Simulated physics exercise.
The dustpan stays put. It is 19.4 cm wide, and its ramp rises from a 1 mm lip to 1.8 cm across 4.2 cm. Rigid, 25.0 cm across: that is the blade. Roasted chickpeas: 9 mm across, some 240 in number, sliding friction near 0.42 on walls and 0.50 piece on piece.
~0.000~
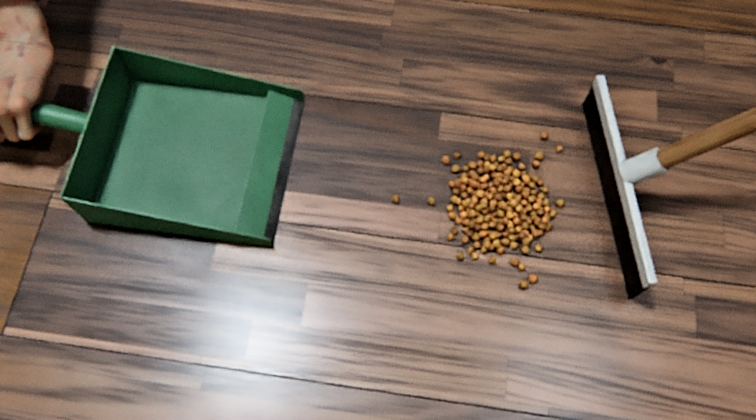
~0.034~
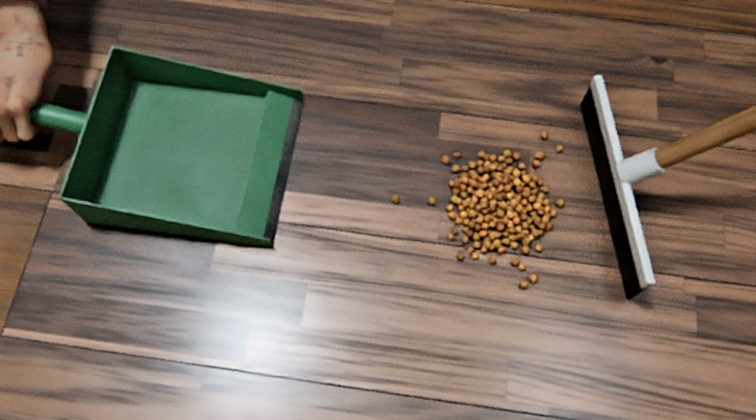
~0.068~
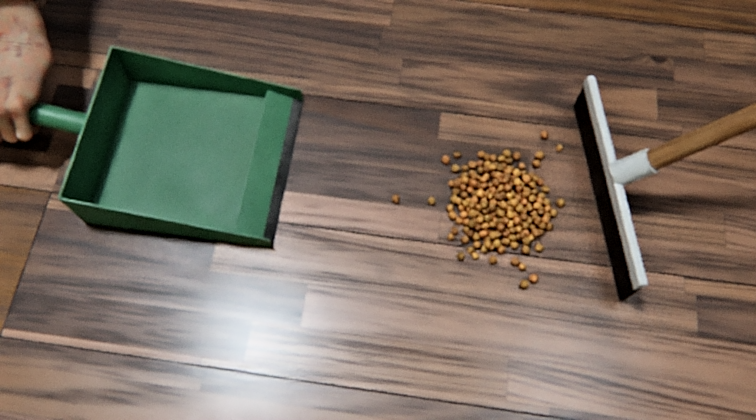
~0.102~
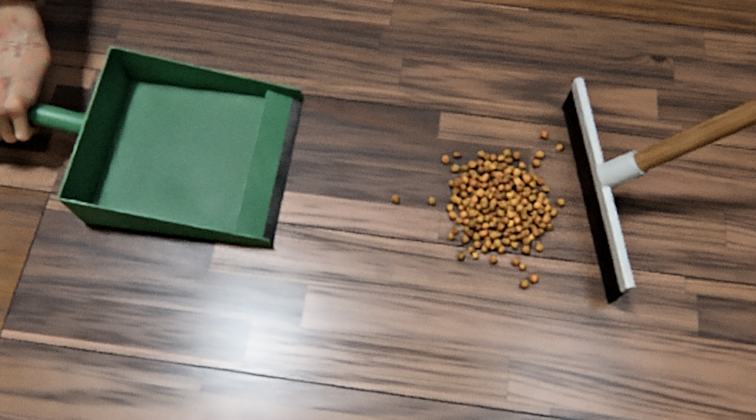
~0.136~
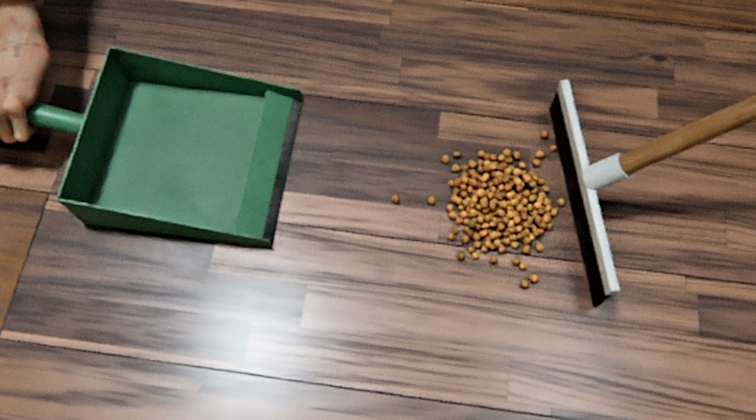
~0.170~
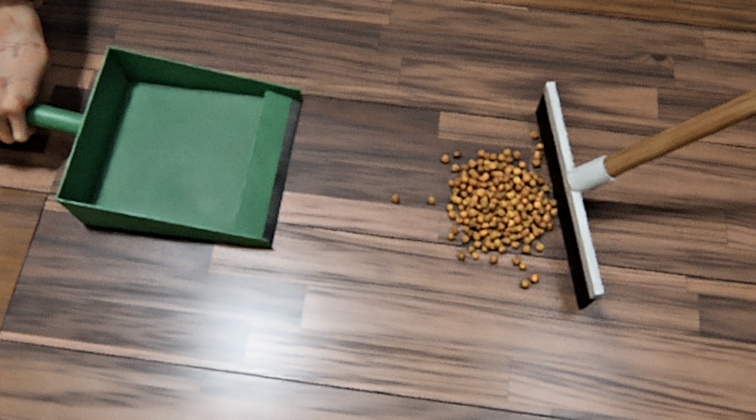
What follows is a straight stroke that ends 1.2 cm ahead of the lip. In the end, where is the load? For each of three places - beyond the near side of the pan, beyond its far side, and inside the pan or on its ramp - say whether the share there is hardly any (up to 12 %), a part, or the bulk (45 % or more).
Past the pan's near side: The bulk, past the pan's far side: Hardly any, in the pan or on its ramp: A part.
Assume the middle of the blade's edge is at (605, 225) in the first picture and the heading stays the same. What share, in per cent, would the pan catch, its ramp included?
Something close to 15 percent.
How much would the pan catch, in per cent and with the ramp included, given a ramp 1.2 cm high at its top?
I'd expect close to 20 per cent.
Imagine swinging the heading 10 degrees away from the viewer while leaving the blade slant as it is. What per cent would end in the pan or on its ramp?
In that case around 20 per cent.
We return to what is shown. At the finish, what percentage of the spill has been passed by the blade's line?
I'd put it near 5 in a hundred.
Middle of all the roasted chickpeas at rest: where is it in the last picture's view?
About (273, 246).
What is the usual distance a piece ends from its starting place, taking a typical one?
Near 28 cm.
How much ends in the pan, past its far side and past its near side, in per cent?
In per cent - near side 50, far side 0, pan 20.
After 0.46 s, middle of the blade 18 cm from the lip; 0 % over the lip, far side 0 %, near side 15 %.
After 0.65 s, middle of the blade 9 cm from the lip; 0 % over the lip, far side 0 %, near side 35 %.
After 0.96 s, middle of the blade 4 cm from the lip; 20 % over the lip, far side 0 %, near side 50 %.
By 1.3 s all is still; near side 50 %, far side 0 %, pan 20 %, in front of the lip or behind the blade 30 %.
